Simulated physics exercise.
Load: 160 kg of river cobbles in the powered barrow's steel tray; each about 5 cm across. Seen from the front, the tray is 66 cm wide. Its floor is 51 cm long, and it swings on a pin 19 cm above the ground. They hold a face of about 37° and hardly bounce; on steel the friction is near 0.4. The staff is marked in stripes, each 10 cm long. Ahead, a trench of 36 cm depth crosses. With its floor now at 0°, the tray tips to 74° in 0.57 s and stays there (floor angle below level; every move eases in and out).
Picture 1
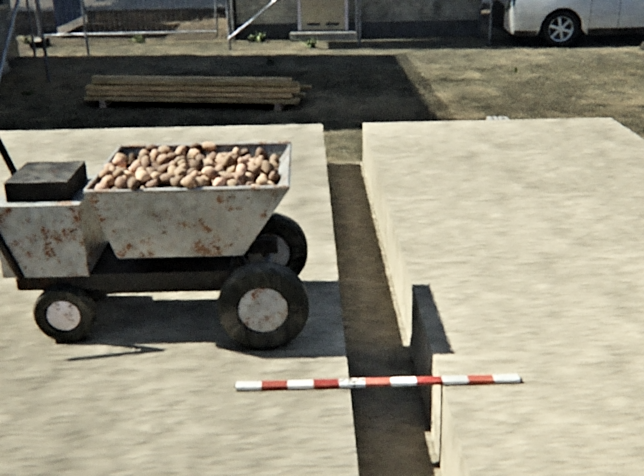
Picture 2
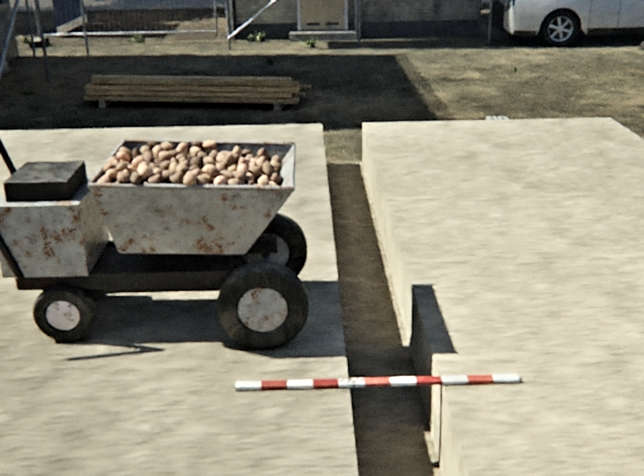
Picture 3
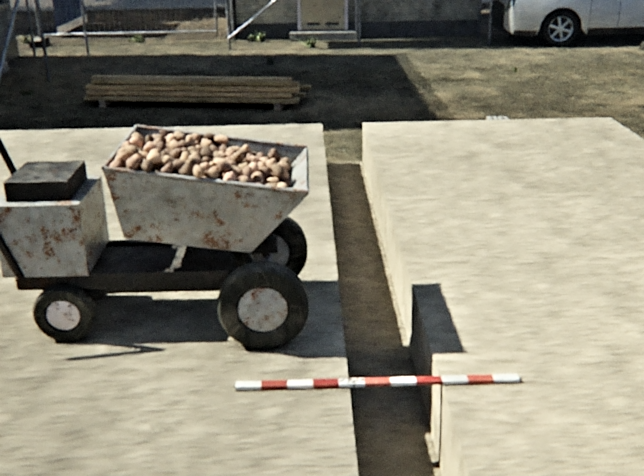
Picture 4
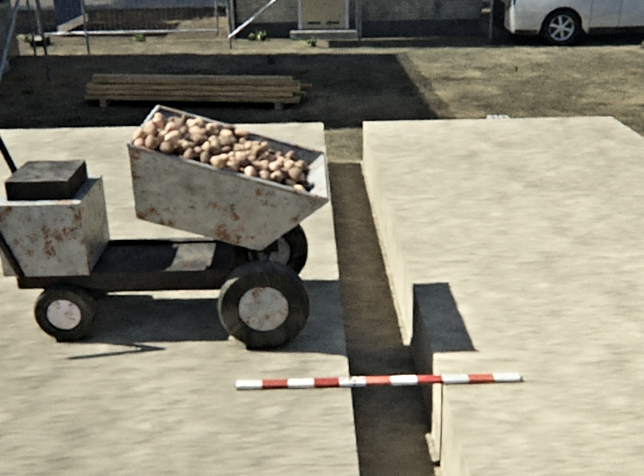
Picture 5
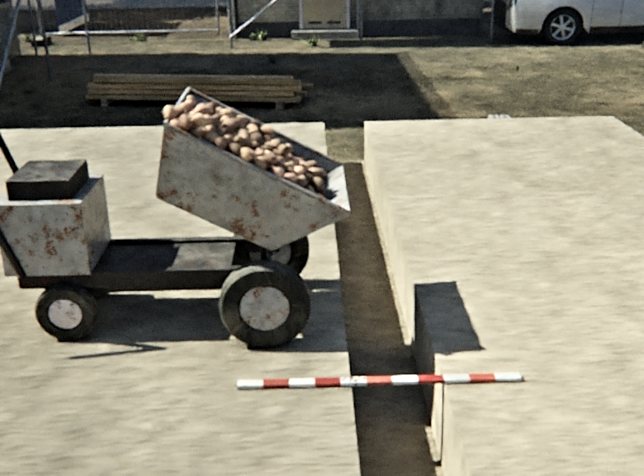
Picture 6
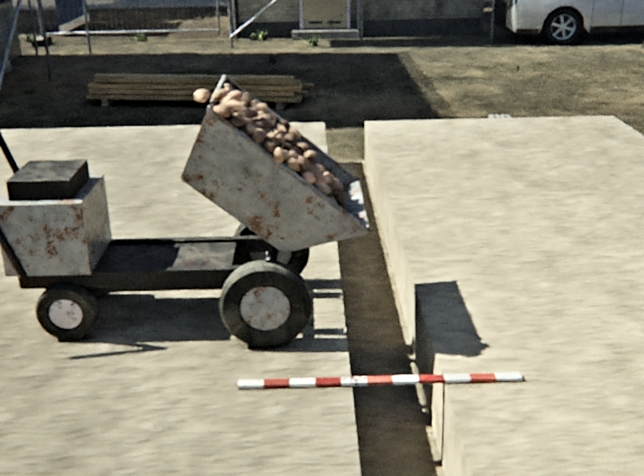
A rusty grey dumper loaded with brownish stones stands left of a trench, its tray tilting steadily steeper toward the right.
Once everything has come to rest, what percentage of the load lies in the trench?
28 %.
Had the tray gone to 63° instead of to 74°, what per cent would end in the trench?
Share in trench: Approx. 25%.
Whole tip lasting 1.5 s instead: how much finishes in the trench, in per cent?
55 %.
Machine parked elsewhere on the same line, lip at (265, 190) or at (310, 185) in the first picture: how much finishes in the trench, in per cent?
It'd be around 40 per cent and after that around 15 per cent.
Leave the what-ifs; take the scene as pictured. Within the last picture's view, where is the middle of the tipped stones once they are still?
Centre estimate: Around (478, 300).
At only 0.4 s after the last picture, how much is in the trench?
Around 5 per cent of it.
Then, 0.1 s after the last picture the floor is at 63°, 100 % in the tray; the foremost stones are at (379, 226).
Then, 0.4 s after the last picture the floor is at 74°, 55 % in the tray, 5 % in the trench, 41 % past the trench; the foremost stones are at (490, 293).
Then, 0.7 s after the last picture the floor is at 74°, 11 % in the tray, 15 % in the trench, 74 % past the trench; the foremost stones are past the picture's edge.
Then, 2.7 s after the last picture the floor is at 74°, 0 % in the tray, 28 % in the trench, 72 % past the trench; the foremost stones are past the picture's edge.
